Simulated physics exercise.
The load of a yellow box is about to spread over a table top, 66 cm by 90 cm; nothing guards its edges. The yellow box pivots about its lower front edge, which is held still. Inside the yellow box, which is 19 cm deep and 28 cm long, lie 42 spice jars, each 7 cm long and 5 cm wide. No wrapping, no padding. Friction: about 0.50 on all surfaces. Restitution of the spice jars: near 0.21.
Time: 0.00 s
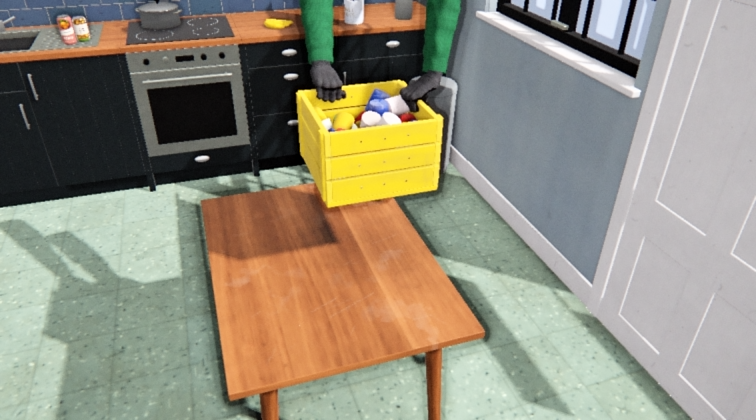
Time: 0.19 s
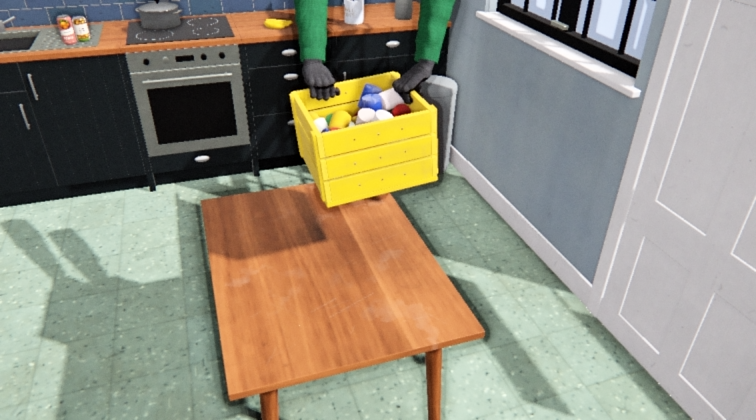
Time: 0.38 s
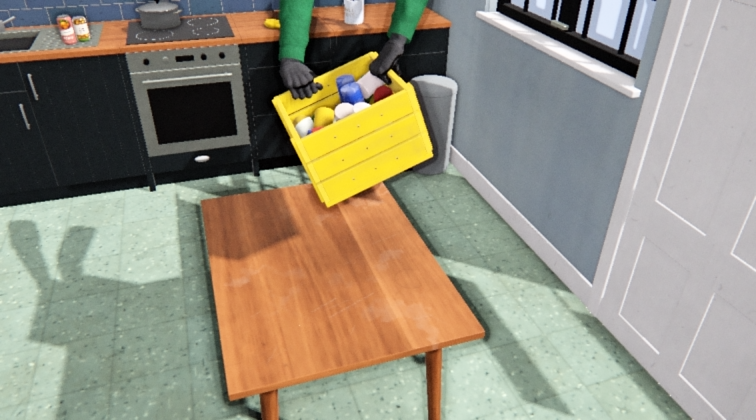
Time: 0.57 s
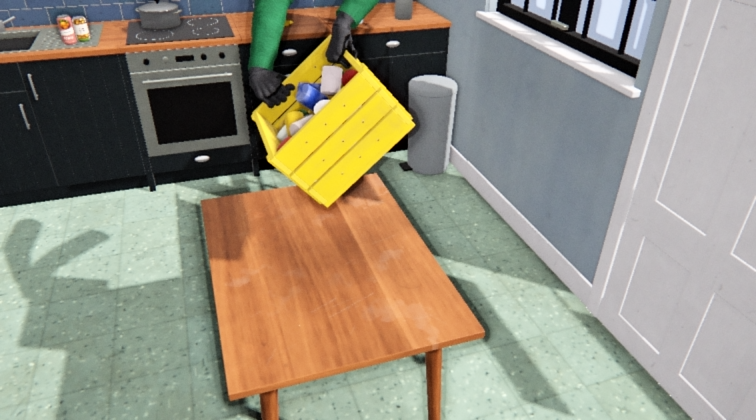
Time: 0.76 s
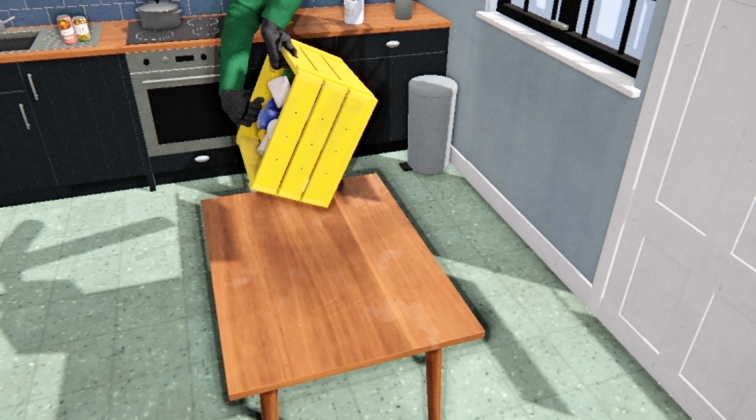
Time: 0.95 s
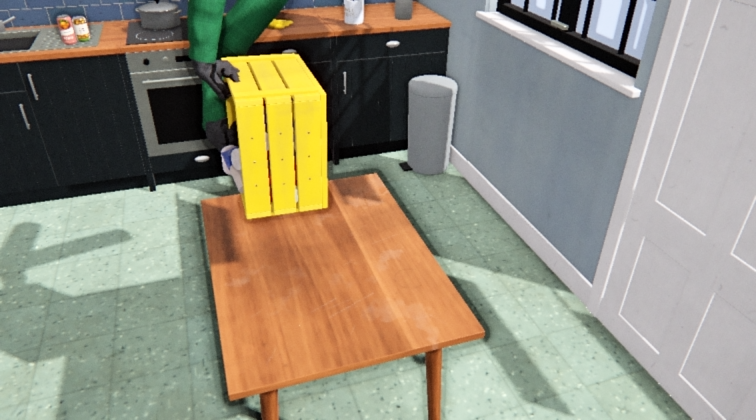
A person in green sleeves and dark gloves tilts a yellow box leftward onto its side.
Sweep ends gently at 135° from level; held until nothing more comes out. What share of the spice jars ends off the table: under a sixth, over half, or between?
Expect above half of the spice jars to finish off the table.
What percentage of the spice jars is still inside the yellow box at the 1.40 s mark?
Around 40 in a hundred is still inside.
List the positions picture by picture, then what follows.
In the first frame (each is followed by its nearest rim corner in this view), yellow box, (329, 133); 0° from level; none out.
Yellow box, (321, 134); 5° from level, in the second frame.
Yellow box, (301, 140); 20° from level, in the third frame.
Yellow box, (274, 156); 40° from level, in the fourth frame.
Yellow box, (253, 183); 64° from level, in the fifth frame.
Yellow box, (246, 213); 88° from level; none out, in the sixth frame.
After 1.40 s, tilt 131°; 16 still in the yellow box, 14 on the table top, 6 over the left end of the table and 6 in the air.
After 1.96 s, tilt 135°; 13 on the table top and 29 over the left end of the table.
After 2.75 s, tilt 135°; 11 on the table top and 31 over the left end of the table.
Final count (at 3.76 s), 11 on the table top and 31 over the left end of the table. Asked share, 31 of 42, 74 per cent.
